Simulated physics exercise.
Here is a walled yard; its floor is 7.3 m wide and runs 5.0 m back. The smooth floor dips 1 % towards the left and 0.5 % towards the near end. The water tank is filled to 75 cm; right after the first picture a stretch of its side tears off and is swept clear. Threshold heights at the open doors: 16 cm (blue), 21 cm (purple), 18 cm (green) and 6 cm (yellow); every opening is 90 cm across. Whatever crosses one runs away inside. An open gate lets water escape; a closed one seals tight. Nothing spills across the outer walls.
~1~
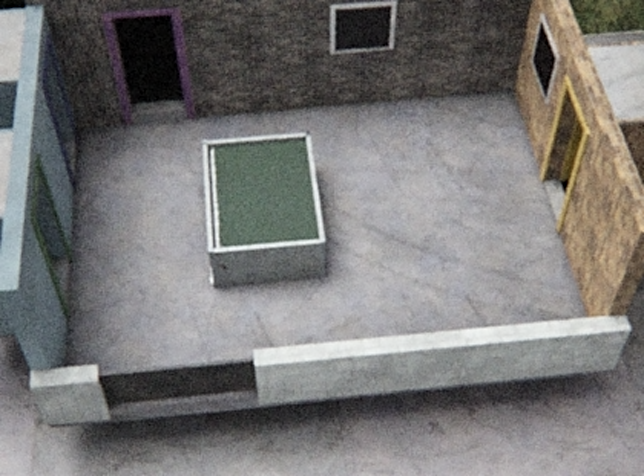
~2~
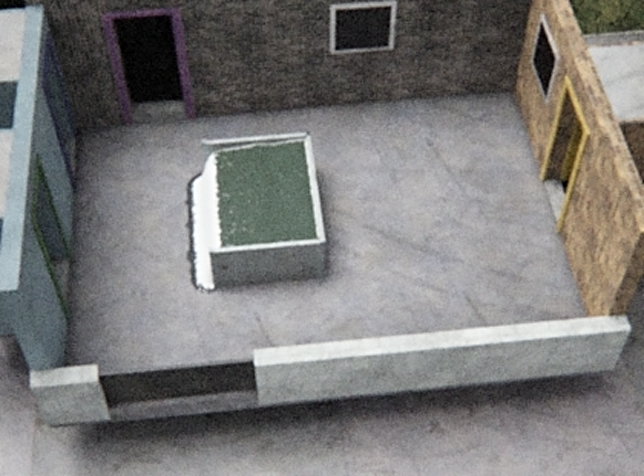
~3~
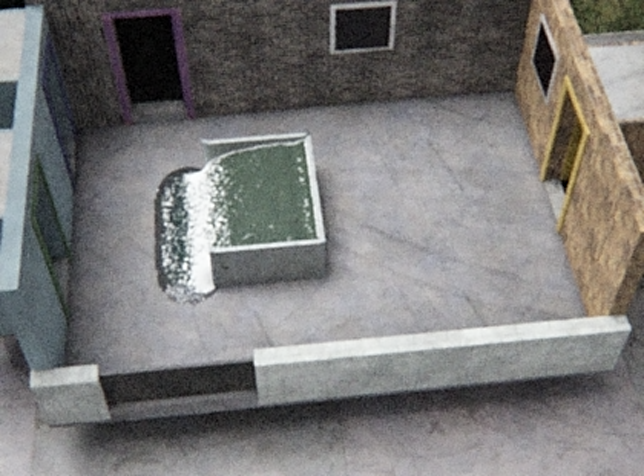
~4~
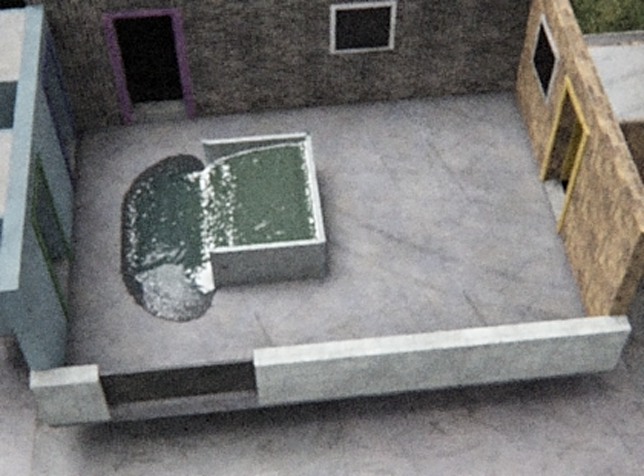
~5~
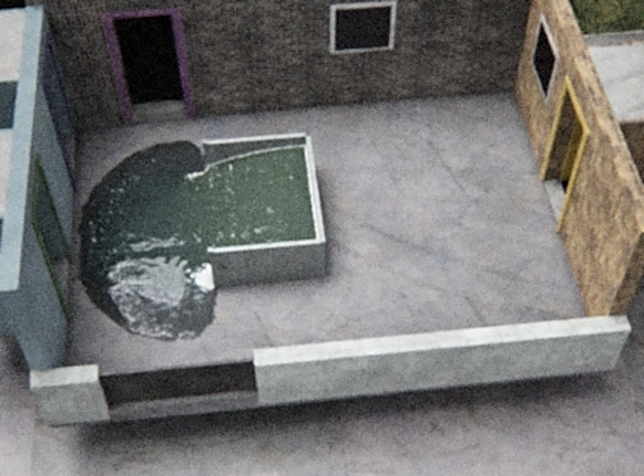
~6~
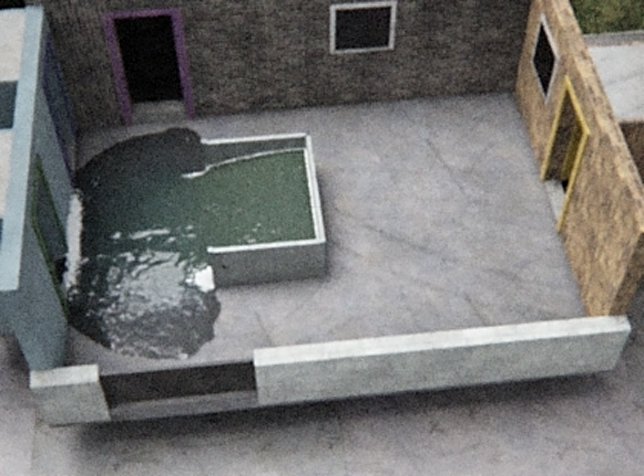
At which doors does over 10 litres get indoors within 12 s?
The water let in: At the blue door it exceeds the limit; at the purple door it does not reach the limit; at the green door it passes the limit; at the yellow door it goes over the limit.
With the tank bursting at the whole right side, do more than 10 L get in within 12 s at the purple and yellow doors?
Then: Purple under, yellow above.
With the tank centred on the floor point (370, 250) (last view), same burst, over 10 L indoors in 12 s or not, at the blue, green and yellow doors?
Against that limit: Blue over, green over, yellow not over.
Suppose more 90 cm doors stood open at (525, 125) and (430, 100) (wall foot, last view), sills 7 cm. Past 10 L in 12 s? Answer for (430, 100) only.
There: Not over.
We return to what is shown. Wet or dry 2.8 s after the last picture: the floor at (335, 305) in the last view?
It is under water.
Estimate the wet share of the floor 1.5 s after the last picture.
Some 30 per cent of it.
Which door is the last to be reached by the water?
Last comes the yellow one.
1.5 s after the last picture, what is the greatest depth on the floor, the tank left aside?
Roughly 44 cm.
Then, 0.7 s after the last picture water covers 30 % of the floor and is deepest (46 cm) near (72, 240); blue door 27 cm at the sill, 9 L in, purple door 5 cm at the sill, 0 L in, green door 40 cm at the sill, 67 L in, yellow door not reached.
Then, 1.5 s after the last picture water covers 30 % of the floor and is deepest (44 cm) near (65, 387); blue door 28 cm at the sill, 40 L in, purple door 15 cm at the sill, 0 L in, green door 31 cm at the sill, 149 L in, yellow door not reached.
Then, 2.8 s after the last picture water covers 55 % of the floor and is deepest (26 cm) near (65, 387); blue door 20 cm at the sill, 77 L in, purple door 14 cm at the sill, 0 L in, green door 15 cm at the sill, 177 L in, yellow door not reached.
Then, 6.3 s after the last picture water covers 95 % of the floor and is deepest (12 cm) near (552, 349); blue door 7 cm at the sill, 83 L in, purple door 6 cm at the sill, 0 L in, green door 9 cm at the sill, 177 L in, yellow door 10 cm at the sill, 7 L in.
Then, 11.3 s after the last picture water covers 100 % of the floor and is deepest (12 cm) near (318, 373); blue door 5 cm at the sill, 83 L in, purple door 3 cm at the sill, 0 L in, green door 6 cm at the sill, 178 L in, yellow door 4 cm at the sill, 18 L in.
